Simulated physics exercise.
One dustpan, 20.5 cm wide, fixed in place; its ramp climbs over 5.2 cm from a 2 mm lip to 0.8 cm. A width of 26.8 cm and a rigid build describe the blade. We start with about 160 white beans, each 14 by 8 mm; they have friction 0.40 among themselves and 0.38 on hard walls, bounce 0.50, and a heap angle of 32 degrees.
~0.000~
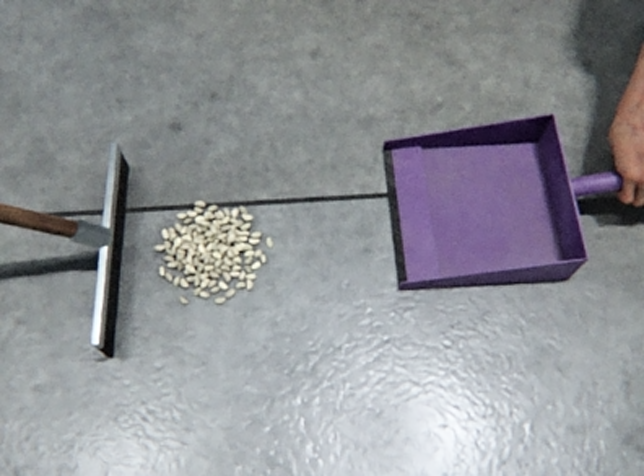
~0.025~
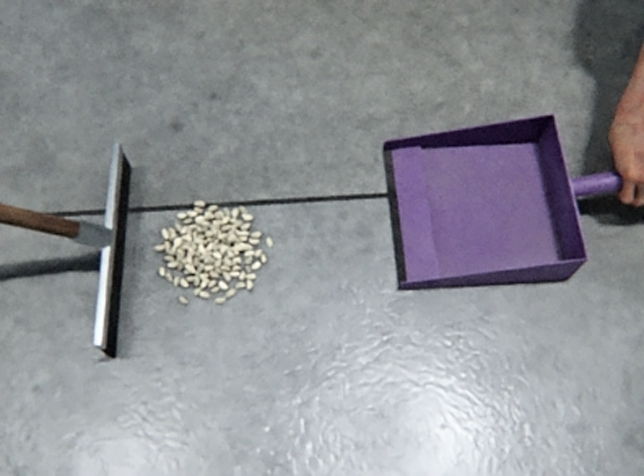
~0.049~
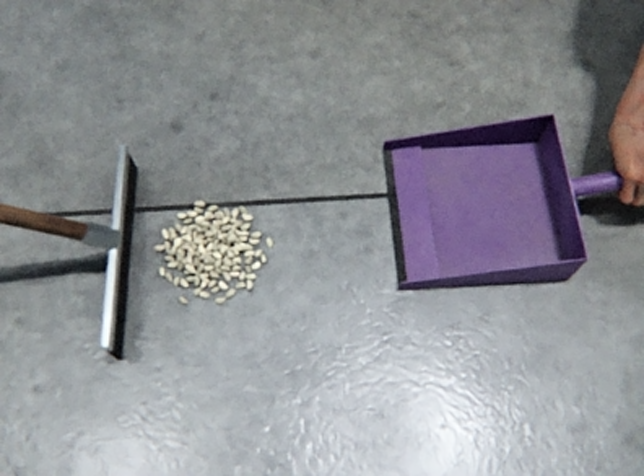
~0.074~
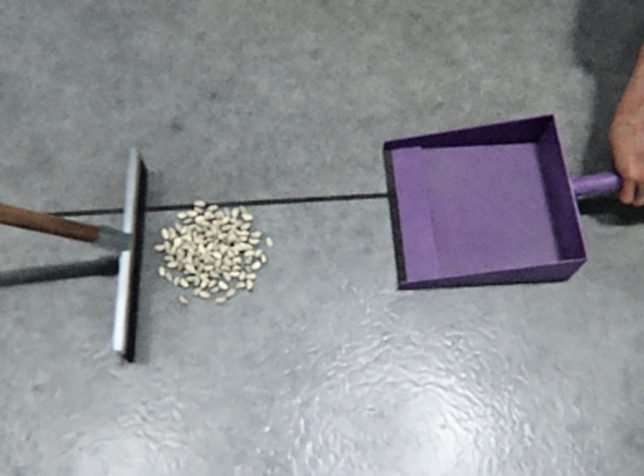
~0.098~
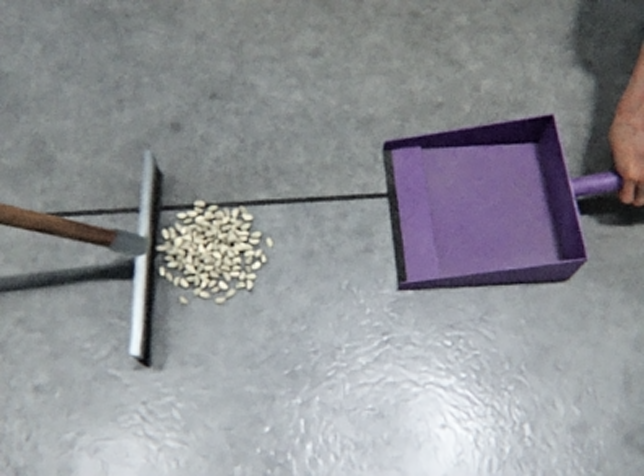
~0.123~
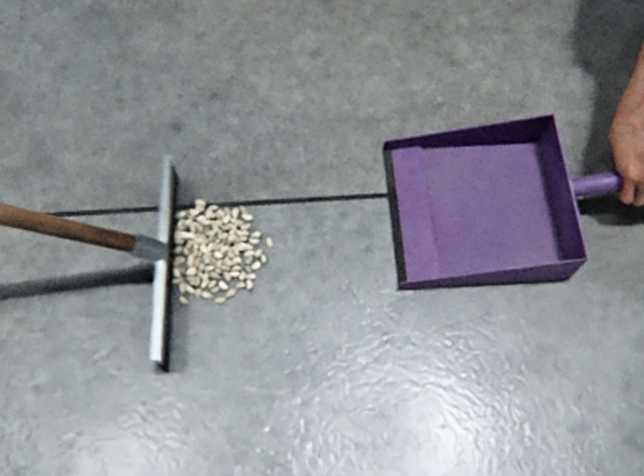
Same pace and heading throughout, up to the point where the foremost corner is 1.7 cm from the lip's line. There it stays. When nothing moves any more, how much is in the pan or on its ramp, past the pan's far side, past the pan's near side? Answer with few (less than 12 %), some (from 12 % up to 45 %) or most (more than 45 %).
Pan - some; far side - few; near side - some.
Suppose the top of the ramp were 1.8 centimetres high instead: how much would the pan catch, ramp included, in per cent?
35 %.
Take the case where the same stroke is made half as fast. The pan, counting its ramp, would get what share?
It would be near 30 per cent.
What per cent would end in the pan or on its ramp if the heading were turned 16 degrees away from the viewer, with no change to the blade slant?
My guess is some 55 percent.
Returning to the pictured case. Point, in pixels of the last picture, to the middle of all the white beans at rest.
Estimated resting centre: Around (429, 263).
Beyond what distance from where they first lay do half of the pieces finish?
It works out to roughly 30 cm.
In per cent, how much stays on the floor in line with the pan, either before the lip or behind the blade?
Around 20 in a hundred.
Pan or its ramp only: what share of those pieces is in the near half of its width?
Roughly 80 percent.
Then, at 0.27 s, middle of the blade 15 cm from the lip; 0 % over the lip, far side 0 %, near side 20 %.
After 0.37 s, middle of the blade 6 cm from the lip; 0 % over the lip, far side 0 %, near side 35 %.
After 0.61 s, middle of the blade 2 cm from the lip; 40 % over the lip, far side 5 %, near side 35 %.
In the end, at 2.5 s, pan 40 %, far side 5 %, near side 35 %, in front of the lip or behind the blade 20 %.
